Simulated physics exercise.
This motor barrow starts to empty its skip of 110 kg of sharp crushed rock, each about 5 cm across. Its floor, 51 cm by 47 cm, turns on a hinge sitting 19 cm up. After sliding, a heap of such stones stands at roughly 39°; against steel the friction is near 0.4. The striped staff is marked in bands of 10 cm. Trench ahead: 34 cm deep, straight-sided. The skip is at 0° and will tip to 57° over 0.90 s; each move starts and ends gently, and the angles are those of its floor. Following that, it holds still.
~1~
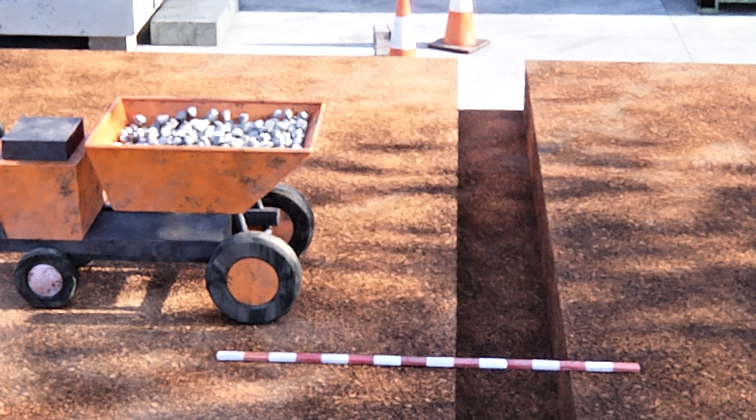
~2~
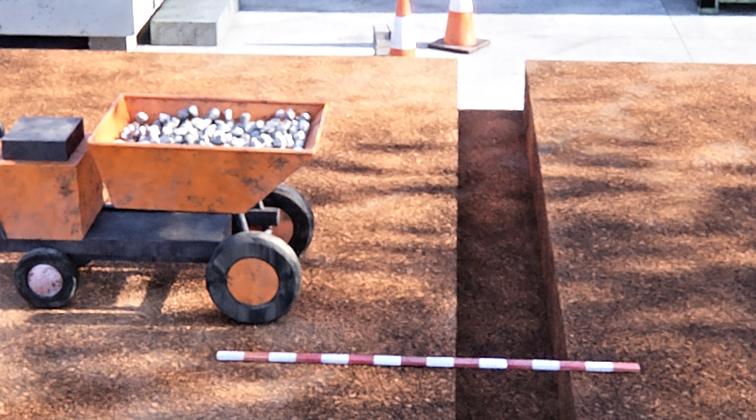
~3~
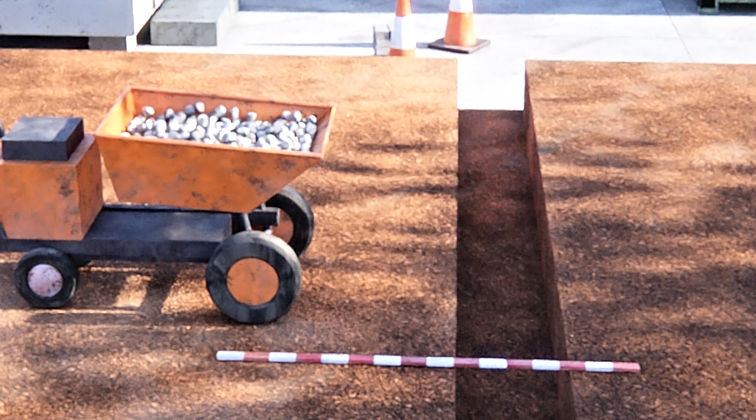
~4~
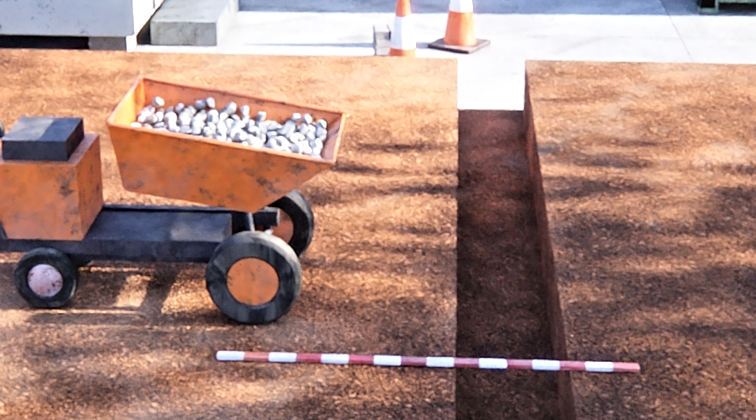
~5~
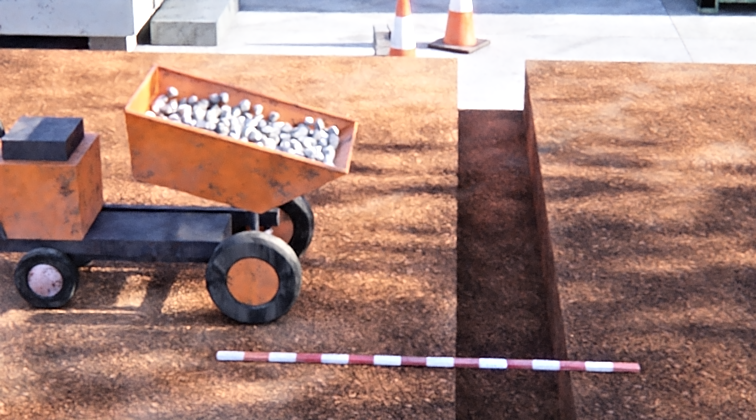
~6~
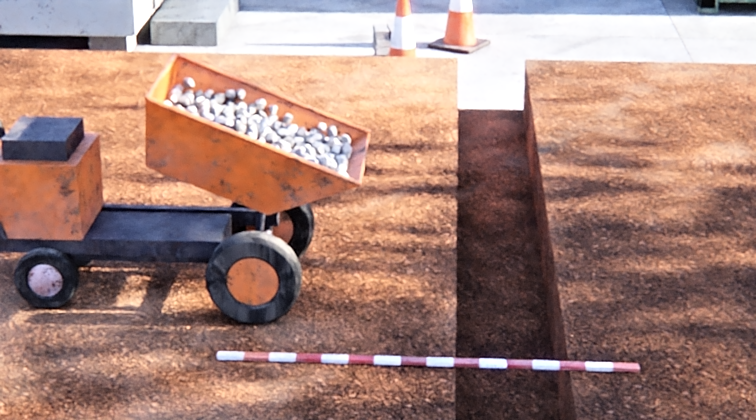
An orange motor barrow tilting its stone-filled skip steadily forward to the right, beside a straight-sided trench in brown ground.
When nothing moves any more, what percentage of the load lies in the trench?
24 %.
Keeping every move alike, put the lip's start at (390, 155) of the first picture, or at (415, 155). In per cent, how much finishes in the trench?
Around 45% for the first place and 40% for the second.
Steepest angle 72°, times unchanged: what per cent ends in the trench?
Then about 60 per cent.
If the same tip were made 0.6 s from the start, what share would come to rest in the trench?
It would come to roughly 40 per cent.
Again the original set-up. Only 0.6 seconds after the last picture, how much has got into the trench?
Around 0 per cent of it, at that instant.
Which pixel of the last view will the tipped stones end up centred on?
Their middle ends up near (461, 359).
Then, 0.3 s after the last picture the floor is at 48°, 100 % in the skip; the foremost stones are at (386, 210).
Then, 0.6 s after the last picture the floor is at 57°, 95 % in the skip, 5 % short of the trench; the foremost stones are at (429, 246).
Then, 1.0 s after the last picture the floor is at 57°, 71 % in the skip, 19 % short of the trench, 9 % in the trench; the foremost stones are at (511, 355).
Then, 2.9 s after the last picture the floor is at 57°, 54 % in the skip, 22 % short of the trench, 24 % in the trench; the foremost stones are at (551, 374).
